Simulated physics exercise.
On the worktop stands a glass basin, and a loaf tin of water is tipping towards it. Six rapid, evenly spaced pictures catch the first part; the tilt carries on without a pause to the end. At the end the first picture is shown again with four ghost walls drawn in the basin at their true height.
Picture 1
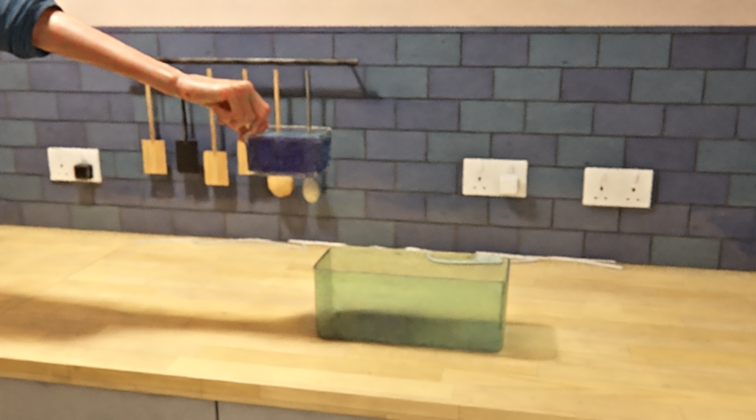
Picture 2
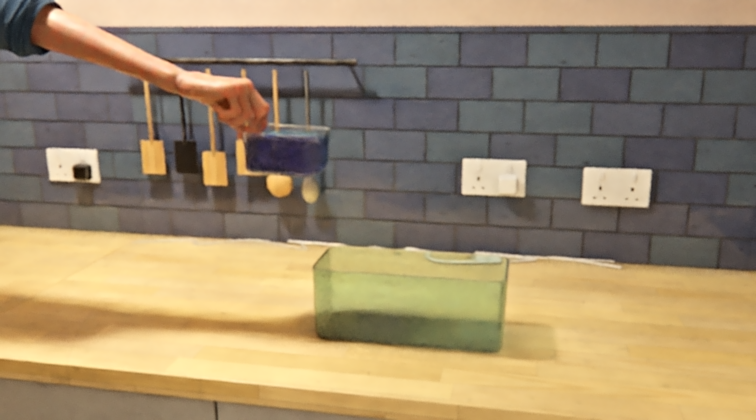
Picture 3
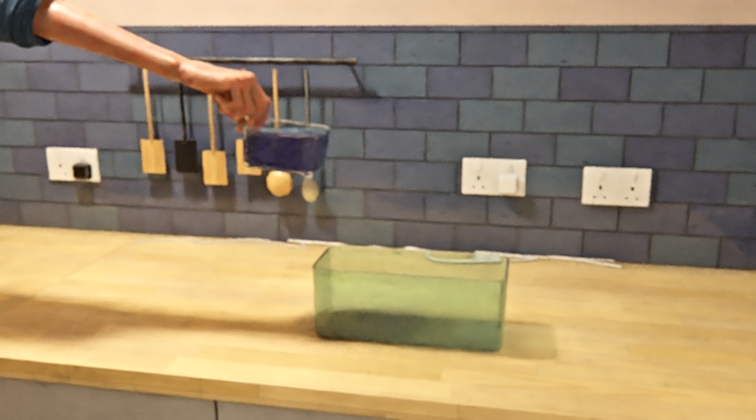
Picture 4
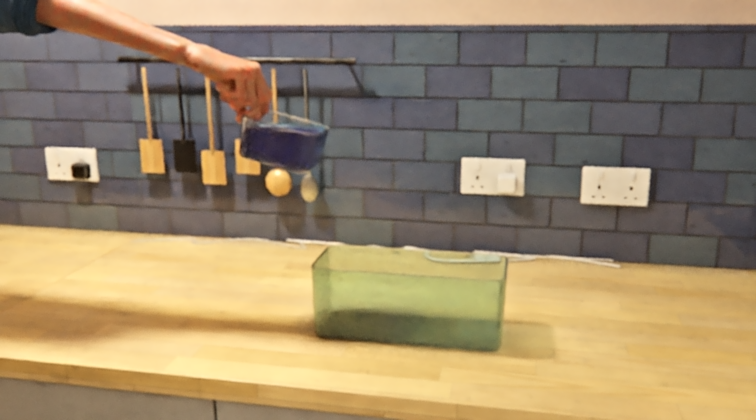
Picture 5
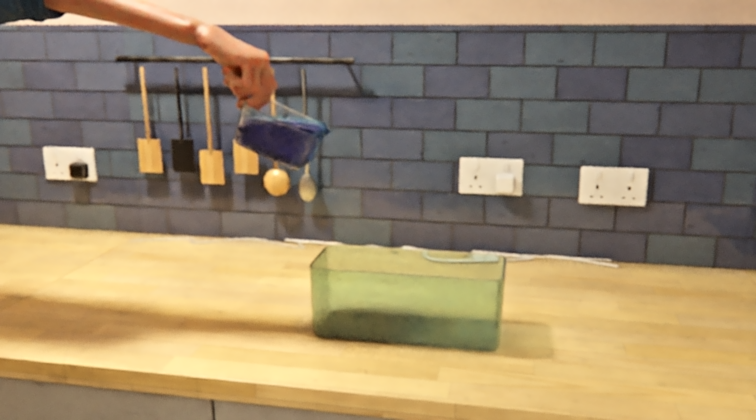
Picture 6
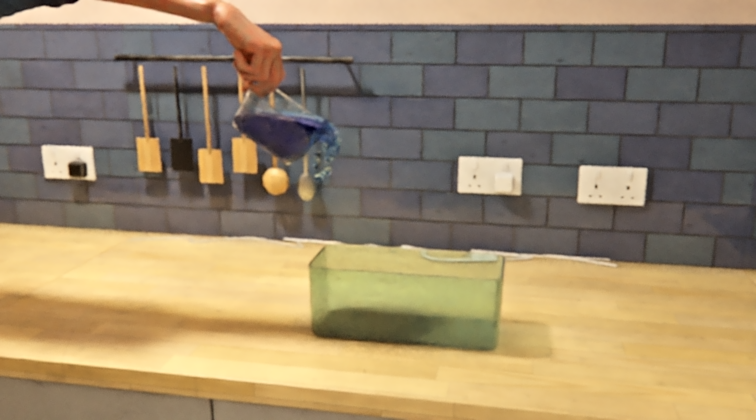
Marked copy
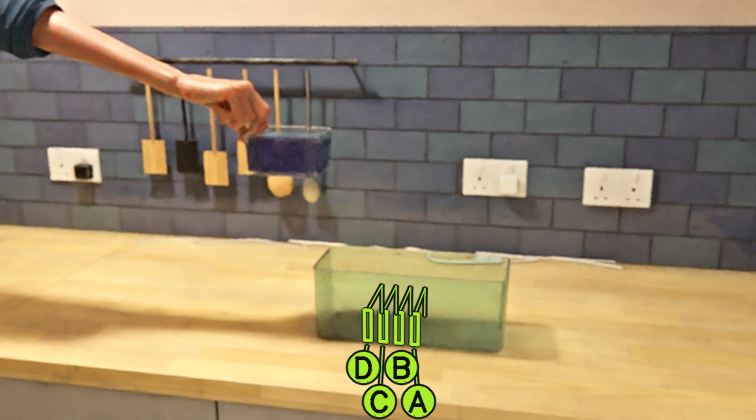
A hand tilting a small glass container of blue water above a greenish glass basin, water starting to pour over its right edge.
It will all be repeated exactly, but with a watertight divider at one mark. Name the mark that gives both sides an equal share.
Place B does it best.
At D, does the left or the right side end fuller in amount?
The right side.
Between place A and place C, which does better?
The answer is C.
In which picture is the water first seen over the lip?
In picture 5.
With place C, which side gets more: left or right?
The right one.
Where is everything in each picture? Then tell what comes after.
The first frame shows upright, lip at (324, 132); basin from (318, 335) to (503, 351); nothing has left yet.
The second frame shows upright, lip at (323, 132); nothing has left yet.
The third frame shows tipped about 6°, lip at (323, 131); nothing has left yet.
The fourth frame shows tipped about 13°, lip at (322, 131); nothing has left yet.
The fifth frame shows tipped about 23°, lip at (320, 130); water is over the lip, down to (324, 136).
The sixth frame shows tipped about 34°, lip at (319, 130); water is over the lip, down to (323, 177).
On the marked copy, A at (413, 349); B at (398, 348); C at (382, 346); D at (367, 345).
With A, about 88 % ends left of the wall and 5 % right of it; 7 % is lost outside.
With B, about 51 % ends left of the wall and 43 % right of it; 6 % is lost outside.
With C, about 29 % ends left of the wall and 64 % right of it; 7 % is lost outside.
With D, about 9 % ends left of the wall and 84 % right of it; 7 % is lost outside.
